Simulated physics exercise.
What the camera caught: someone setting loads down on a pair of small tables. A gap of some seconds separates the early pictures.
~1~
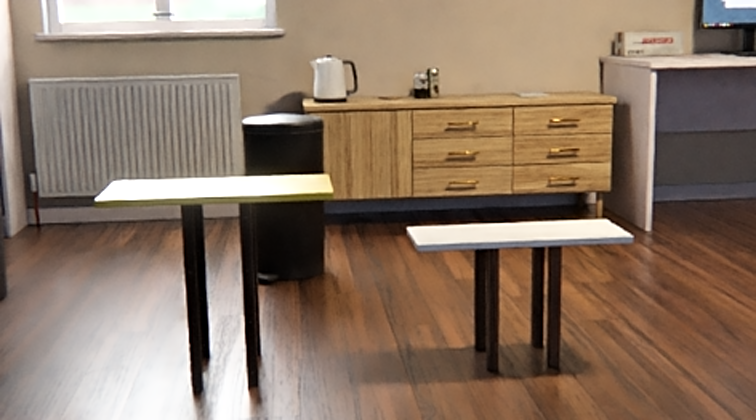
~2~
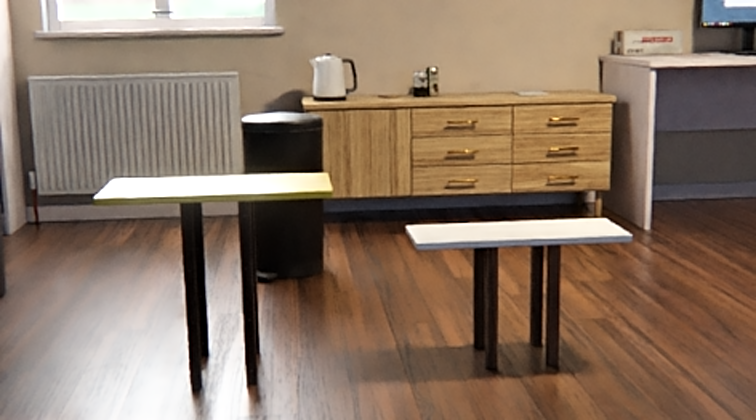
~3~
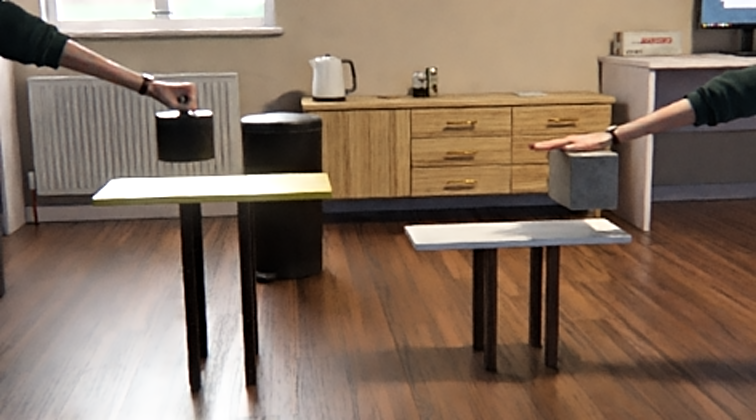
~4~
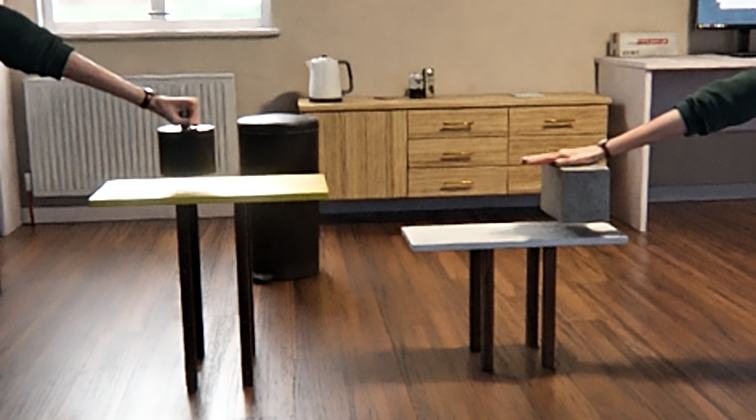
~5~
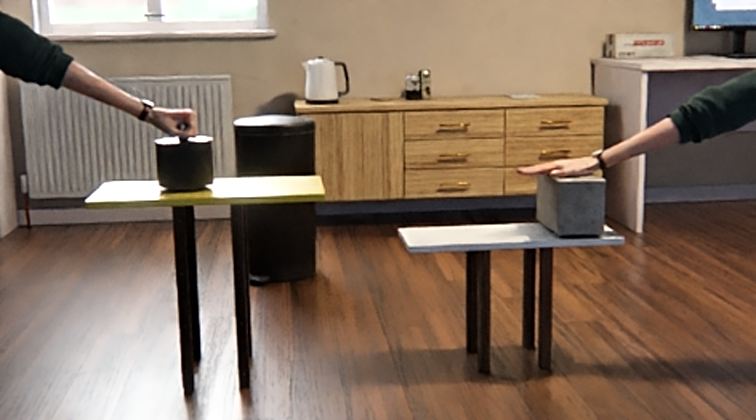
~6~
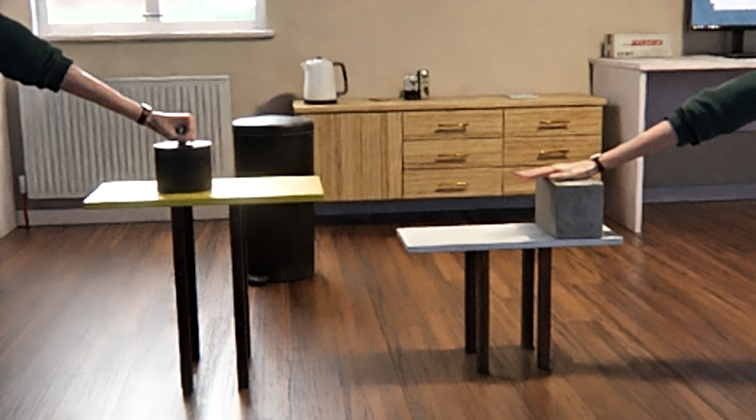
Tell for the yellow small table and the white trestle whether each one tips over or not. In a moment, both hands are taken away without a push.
Tipping over - yellow small table: No; white trestle: Yes.
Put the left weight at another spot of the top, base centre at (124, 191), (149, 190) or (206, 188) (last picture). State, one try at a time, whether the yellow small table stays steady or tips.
Try one it tumbles over, try two it tumbles over, try three it remains upright.
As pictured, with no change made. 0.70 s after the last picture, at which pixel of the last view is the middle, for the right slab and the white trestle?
Taking them in the order asked, (676, 291) and then (615, 257).
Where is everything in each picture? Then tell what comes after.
The first picture shows yellow small table (219, 190); white trestle (517, 235).
The second picture shows white trestle (516, 234).
The third picture shows still on the way; yellow small table (217, 189); right slab (582, 176).
The fourth picture shows still on the way; white trestle (511, 235); left weight (187, 150).
The fifth picture shows still on the way; yellow small table (210, 192); right slab (570, 200).
The sixth picture shows in place, still held; yellow small table (209, 192); white trestle (507, 237); left weight (184, 167).
Then, 0.52 s later than the last frame, yellow small table at rest near (209, 192); white trestle tilted by 21° near (554, 230).
Then, 0.70 s later than the last frame, yellow small table at rest near (209, 192); white trestle tilted by 56° near (615, 257).
When it is over, the yellow small table stays flat on its feet, near (209, 192); the white trestle tips up, near (616, 264).
